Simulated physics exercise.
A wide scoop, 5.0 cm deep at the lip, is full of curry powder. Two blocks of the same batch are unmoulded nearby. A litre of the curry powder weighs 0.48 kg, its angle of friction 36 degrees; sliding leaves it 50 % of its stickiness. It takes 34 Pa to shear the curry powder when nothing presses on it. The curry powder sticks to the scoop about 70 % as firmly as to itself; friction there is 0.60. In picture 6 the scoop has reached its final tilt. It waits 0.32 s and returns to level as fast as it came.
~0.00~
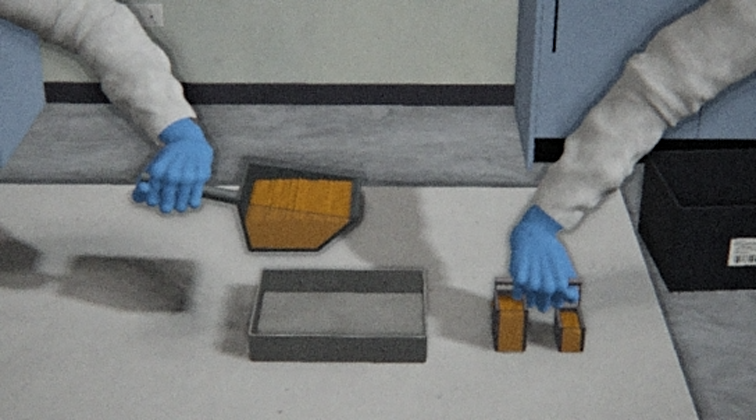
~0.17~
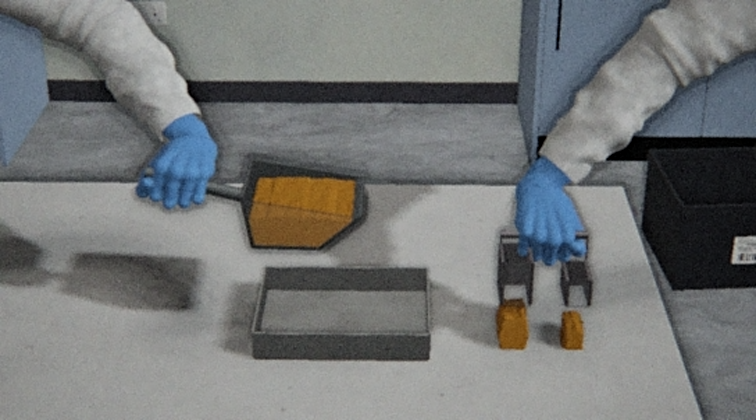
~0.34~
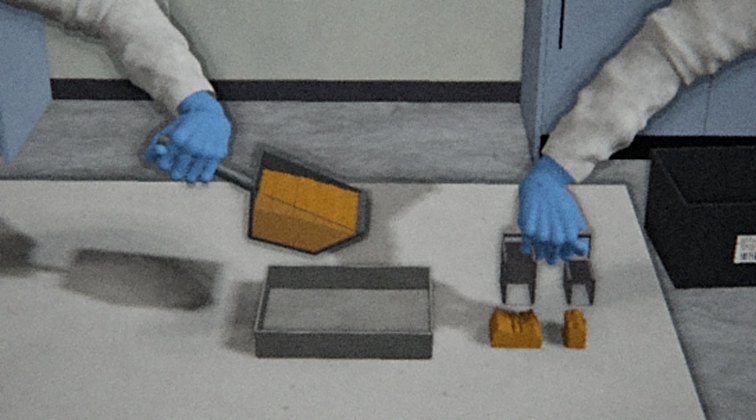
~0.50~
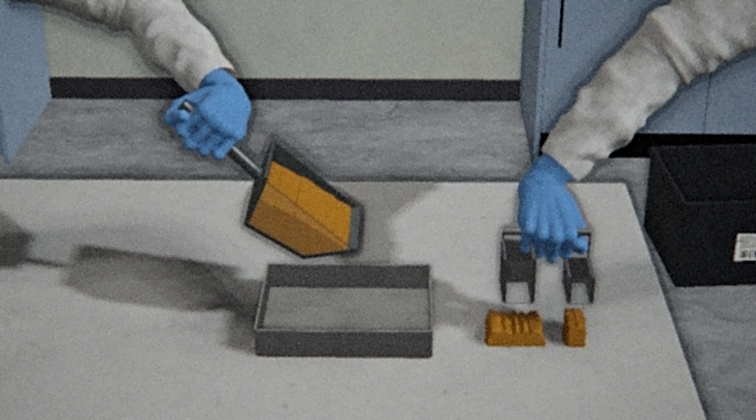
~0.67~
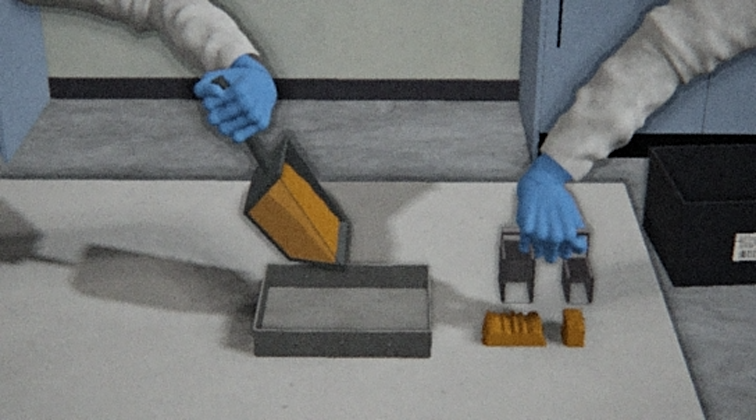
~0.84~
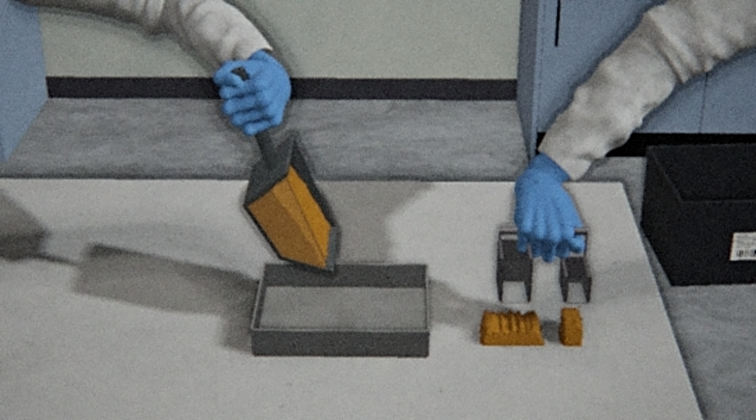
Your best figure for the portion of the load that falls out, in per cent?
The portion of the load that falls out is near 5 %.
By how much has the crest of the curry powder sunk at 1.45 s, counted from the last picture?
Roughly 3.5 cm.
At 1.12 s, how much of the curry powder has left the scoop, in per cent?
About 0 %.
After 1.12 s, the scoop is at 60 degrees and 0 % has left it.
After 1.45 s, the scoop is at 38 degrees and 5 % has left it.
After 1.78 s, the scoop is at 4 degrees and 5 % has left it.
After 2.11 s, the scoop is at 0 degrees and 5 % has left it.
After 2.22 s, at the end, the scoop is at 0 degrees and 5 % has left it.
